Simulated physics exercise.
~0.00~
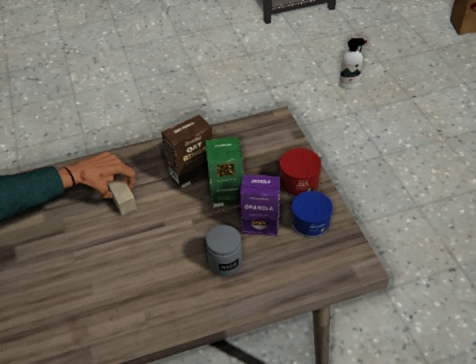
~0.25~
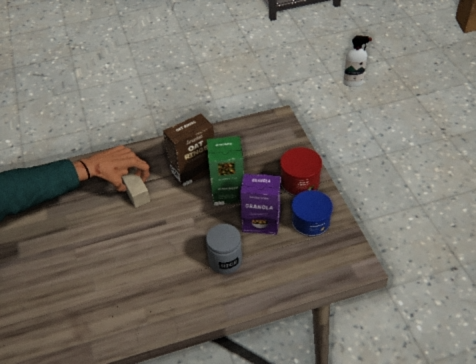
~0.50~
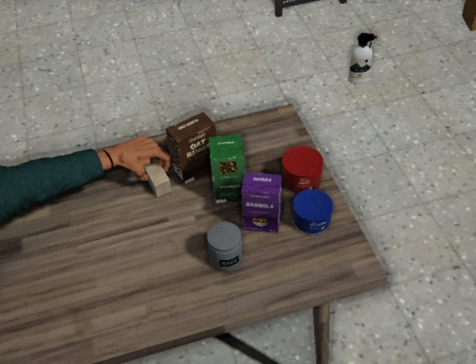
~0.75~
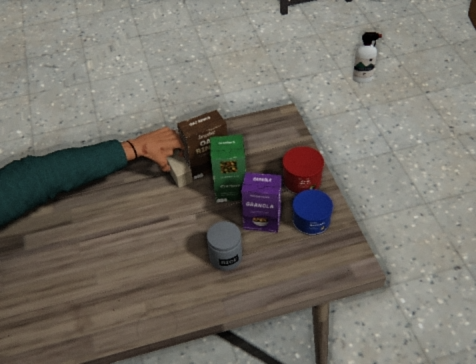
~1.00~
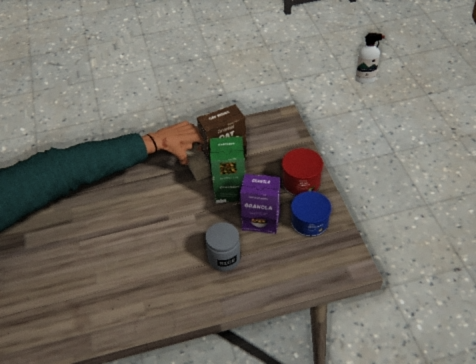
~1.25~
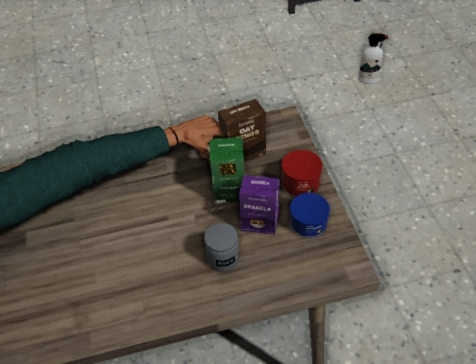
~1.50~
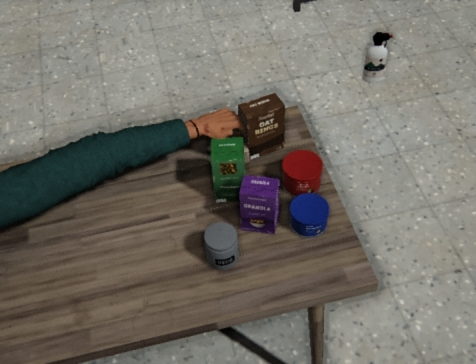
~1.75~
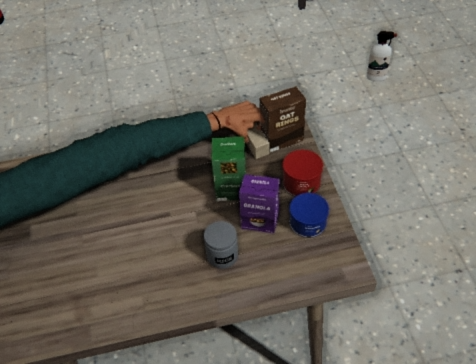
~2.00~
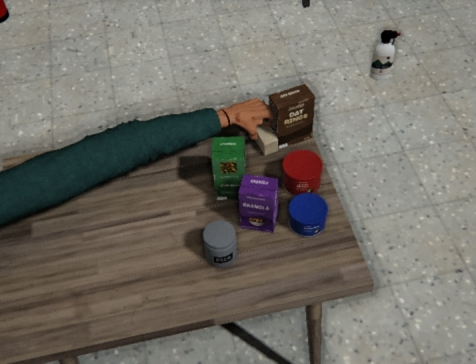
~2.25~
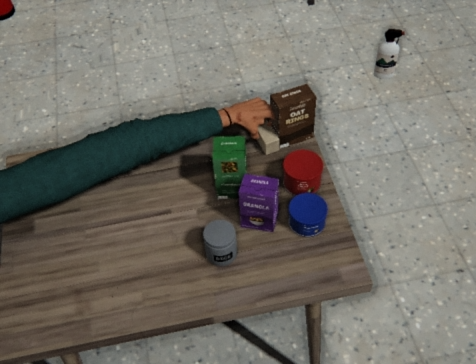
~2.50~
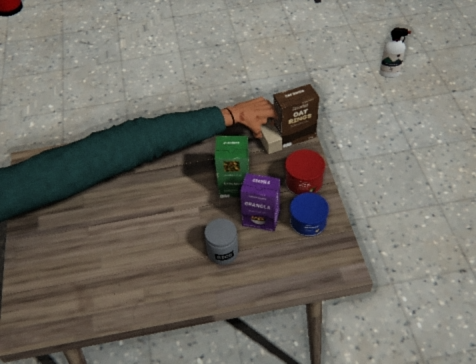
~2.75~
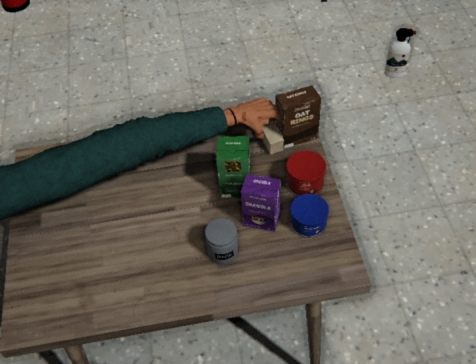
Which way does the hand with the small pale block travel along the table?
The hand and the block travel to the right, passing behind the green carton toward the far corner of the table.
